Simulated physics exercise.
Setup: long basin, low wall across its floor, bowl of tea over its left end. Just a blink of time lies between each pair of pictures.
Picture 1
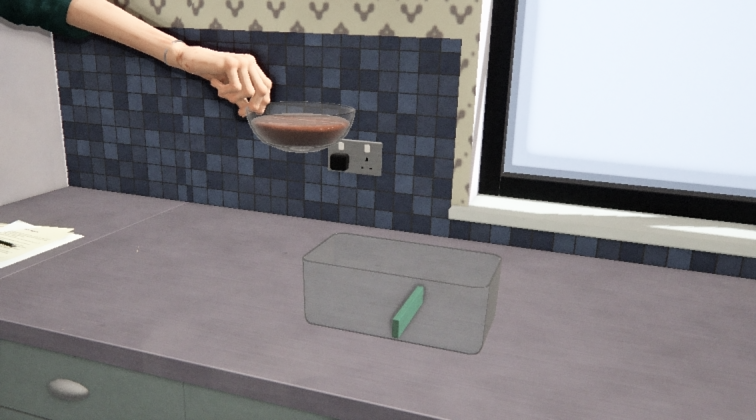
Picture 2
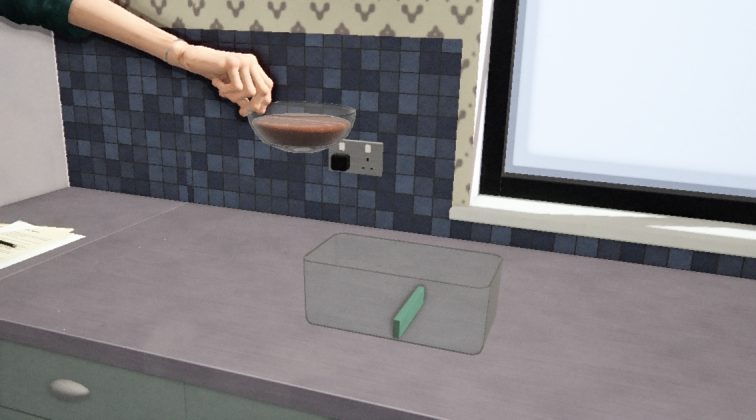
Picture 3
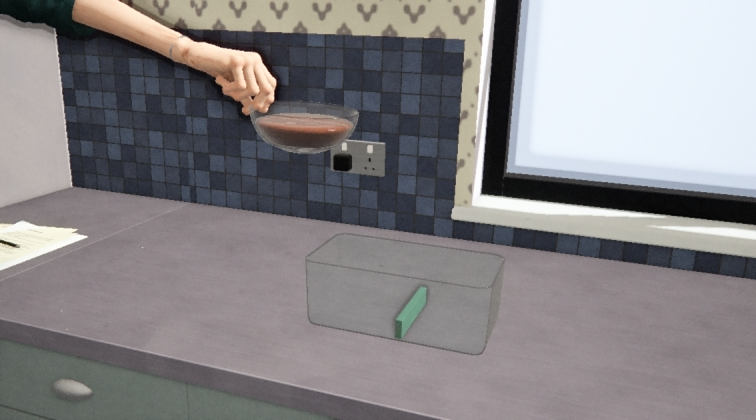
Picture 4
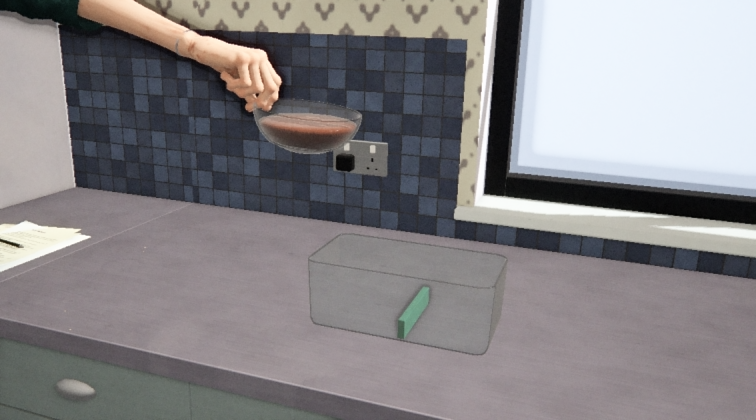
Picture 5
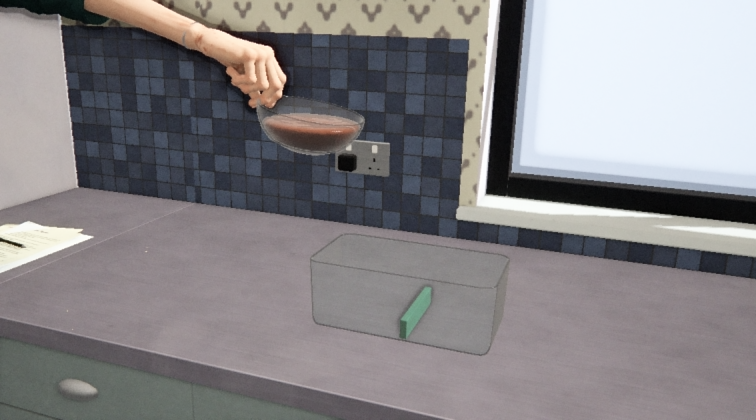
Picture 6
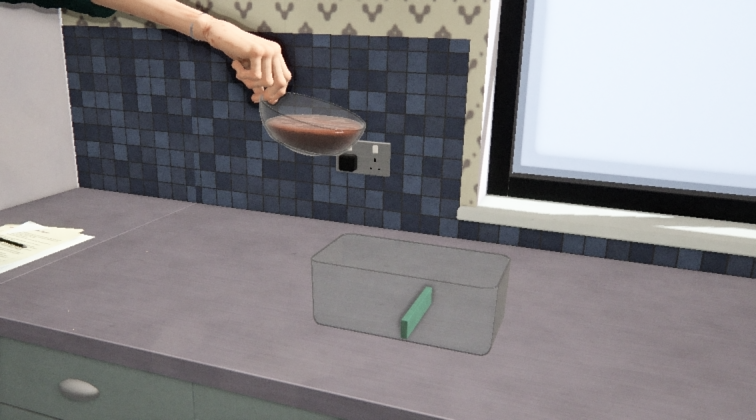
In this clip, a hand holds a glass bowl of reddish-brown liquid above a clear rectangular container with a green strip inside on a countertop, then moves it slightly right while gradually tilting it, its right side lowering.
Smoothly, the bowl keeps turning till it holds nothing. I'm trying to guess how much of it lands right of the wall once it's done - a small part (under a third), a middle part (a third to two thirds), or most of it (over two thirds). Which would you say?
I'd say a small part, under a third.
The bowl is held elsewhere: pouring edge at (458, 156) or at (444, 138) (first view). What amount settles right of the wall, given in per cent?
In turn 55 and 65 in a hundred.
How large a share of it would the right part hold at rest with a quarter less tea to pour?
Close to 10 per cent.
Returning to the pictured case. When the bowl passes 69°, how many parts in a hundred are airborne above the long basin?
Some 45 per cent.
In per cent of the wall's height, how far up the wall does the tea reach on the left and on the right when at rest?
I'd say close to 80 per cent on the left side and 10 on the right.
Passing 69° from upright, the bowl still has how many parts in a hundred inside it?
Roughly 30 %.
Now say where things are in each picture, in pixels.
In the first picture, it leans 0°; its right rim is at (351, 114); the tea meets the walls at (259, 117) and (348, 124); the long basin's rim runs from (319, 246) to (495, 272); the wall's top is at (409, 303).
In the second picture, it leans 1°; its right rim is at (352, 115); the tea meets the walls at (260, 117) and (349, 125).
In the third picture, it leans 3°; its right rim is at (354, 117); the tea meets the walls at (262, 116) and (352, 126).
In the fourth picture, it leans 6°; its right rim is at (357, 120); the tea meets the walls at (266, 116) and (355, 127).
In the fifth picture, it leans 11°; its right rim is at (360, 125); the tea meets the walls at (270, 116) and (359, 128).
In the sixth picture, it leans 16°; its right rim is at (361, 130); the tea meets the walls at (273, 117) and (362, 128).
A moment on, the tilt is 69° and 28 per cent is still to pour, 28 is left of the wall and 1 right of it.
Next, the tilt is 102° and 0 per cent is still to pour, 88 is left of the wall and 6 right of it.
Then the tilt is 109° and 0 per cent is still to pour, 86 is left of the wall and 12 right of it.
Later the tilt is 109° and 0 per cent is still to pour, 86 is left of the wall and 12 right of it.
At rest 86 per cent lies left of the wall, 12 right of it and 2 outside.
